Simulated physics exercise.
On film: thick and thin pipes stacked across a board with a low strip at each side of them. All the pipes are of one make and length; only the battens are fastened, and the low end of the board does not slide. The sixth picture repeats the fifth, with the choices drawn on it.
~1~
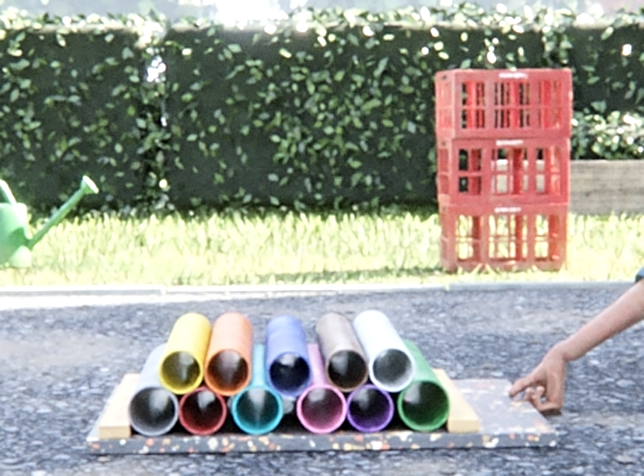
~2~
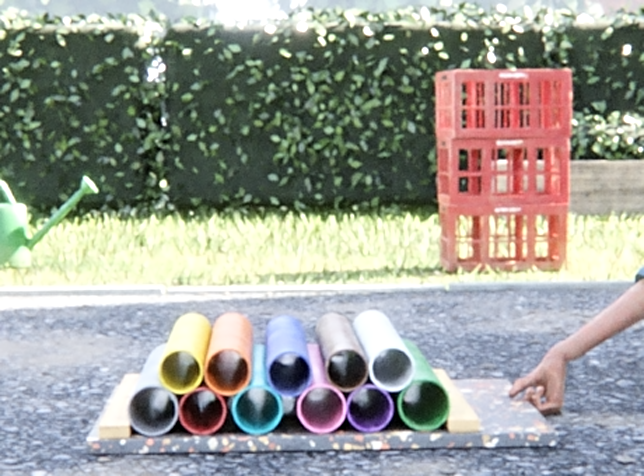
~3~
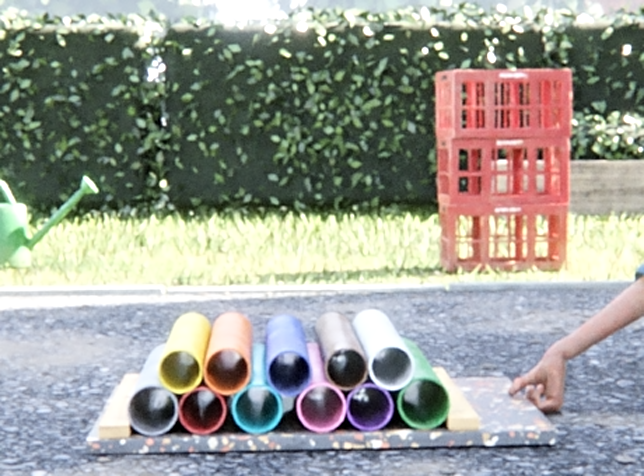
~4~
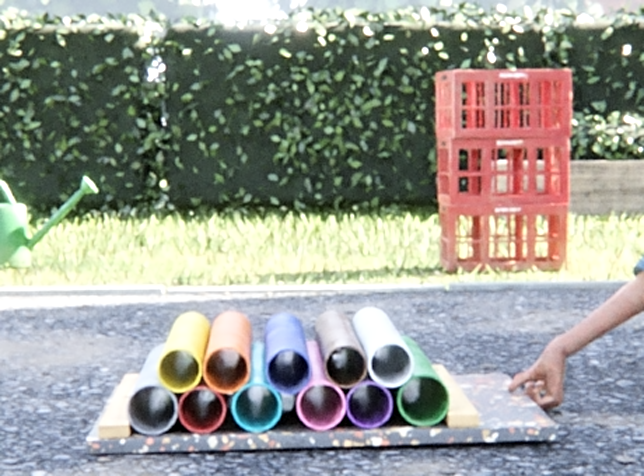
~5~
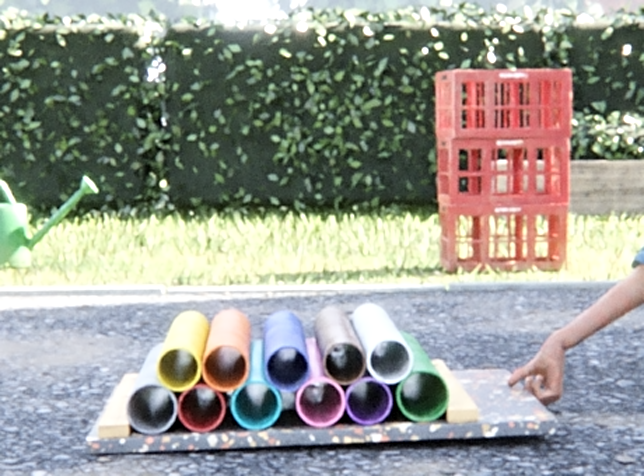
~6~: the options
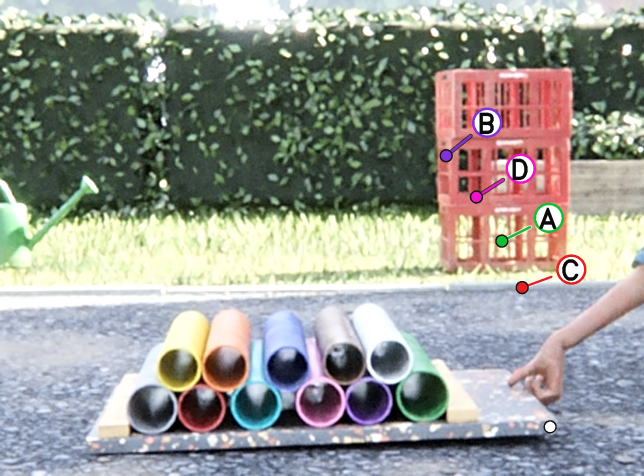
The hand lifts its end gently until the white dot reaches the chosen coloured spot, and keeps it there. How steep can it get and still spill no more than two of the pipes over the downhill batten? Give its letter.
Stop at A.
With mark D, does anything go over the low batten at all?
At D: Yes.
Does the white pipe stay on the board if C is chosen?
The white pipe: Yes.
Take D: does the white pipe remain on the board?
No, with D.
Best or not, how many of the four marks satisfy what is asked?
Two of the four.
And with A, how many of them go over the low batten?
With A, none.
On the marked copy, A at (502, 241); B at (446, 156); C at (522, 288); D at (476, 197); the white dot at (550, 427).
Following A. Soon after the start, board at 16°.
Later, board at 26°.
In the end, board at 26°, none over the low batten.
As for the rest, B eleven over the low batten; C none over the low batten; D eleven over the low batten.
